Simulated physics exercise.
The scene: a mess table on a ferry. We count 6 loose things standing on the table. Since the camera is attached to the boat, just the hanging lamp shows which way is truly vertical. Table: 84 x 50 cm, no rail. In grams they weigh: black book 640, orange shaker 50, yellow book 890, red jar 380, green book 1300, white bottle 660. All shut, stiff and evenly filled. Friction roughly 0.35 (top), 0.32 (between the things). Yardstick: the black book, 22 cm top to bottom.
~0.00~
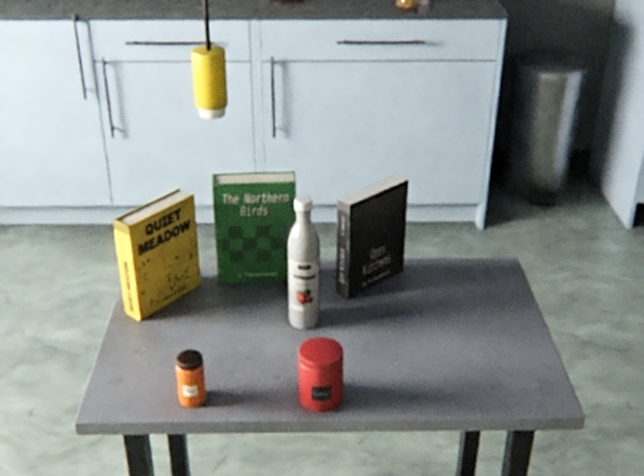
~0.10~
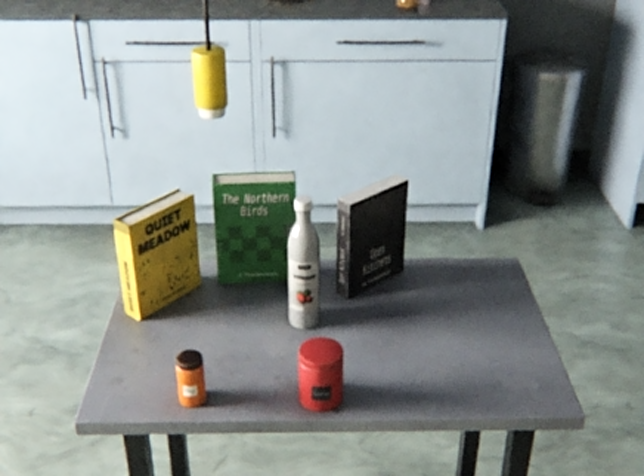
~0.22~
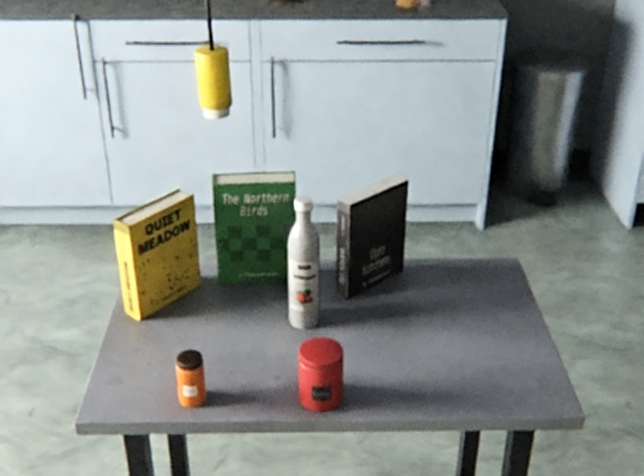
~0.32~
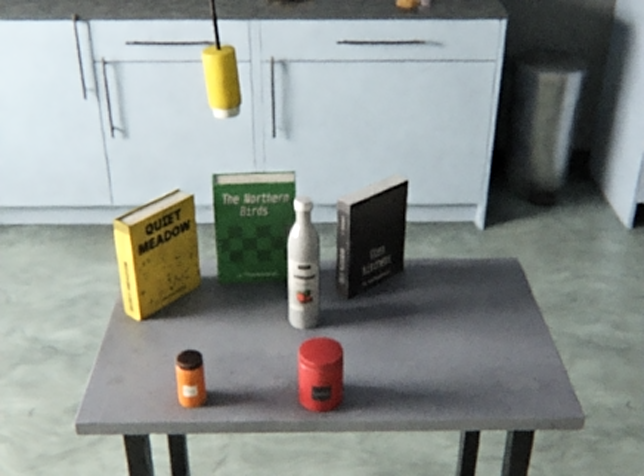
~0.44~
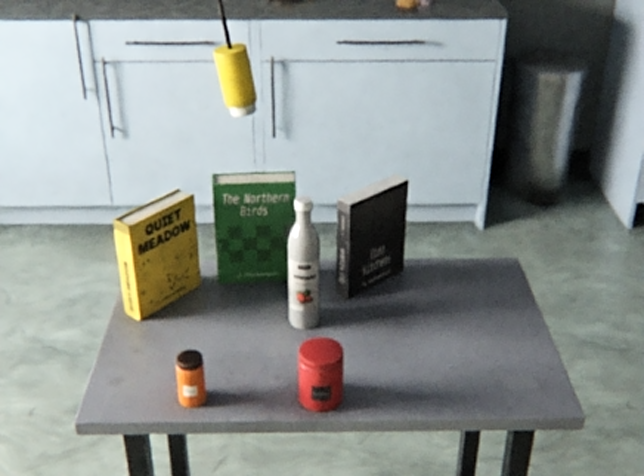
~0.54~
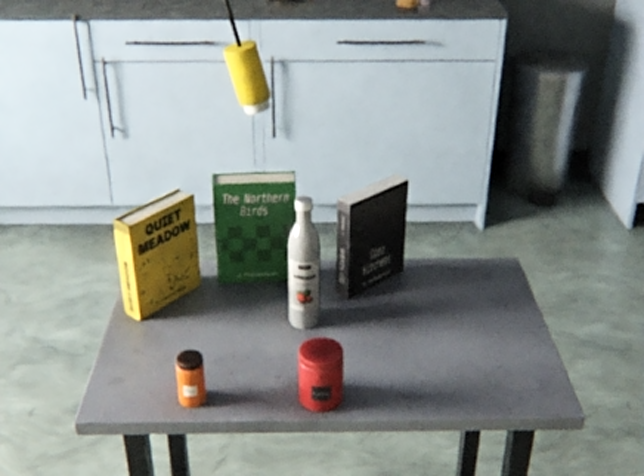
Ferry mess table with three books, a bottle, a shaker and a jar standing still as a yellow hanging lamp swings right.
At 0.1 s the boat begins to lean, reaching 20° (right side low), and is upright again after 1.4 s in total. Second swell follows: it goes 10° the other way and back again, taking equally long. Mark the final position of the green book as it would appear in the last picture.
The green book finishes near (258, 229).
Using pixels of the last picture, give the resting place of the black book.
Around (462, 297).
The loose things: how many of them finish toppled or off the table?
The count is 3.
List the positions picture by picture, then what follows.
The first picture shows boat level; green book (256, 228); black book (372, 237).
The second picture shows boat level; yellow book (160, 254); red jar (321, 374).
The third picture shows heel 1°, right side down; white bottle (304, 262); black book (372, 237).
The fourth picture shows heel 4°, right side down; orange shaker (191, 378); yellow book (160, 254).
The fifth picture shows heel 10°, right side down; red jar (321, 374); white bottle (304, 262).
The sixth picture shows heel 14°, right side down; green book (256, 228); black book (372, 237).
After 0.94 s, heel 18°, right side down; white bottle tipped 31° from how it sat; black book tipped 26° from how it sat; yellow book tipped 22° from how it sat.
After 1.14 s, heel 10°, right side down; black book on its side; yellow book on its side; white bottle on its side.
After 2.24 s, heel 10°, left side down; black book on its side; yellow book on its side; white bottle on its side.
At rest (3.6 s), tipped over on the table, black book, yellow book and white bottle; the other 3 in place, give or take 5 cm. In the last view, green book near (258, 228).
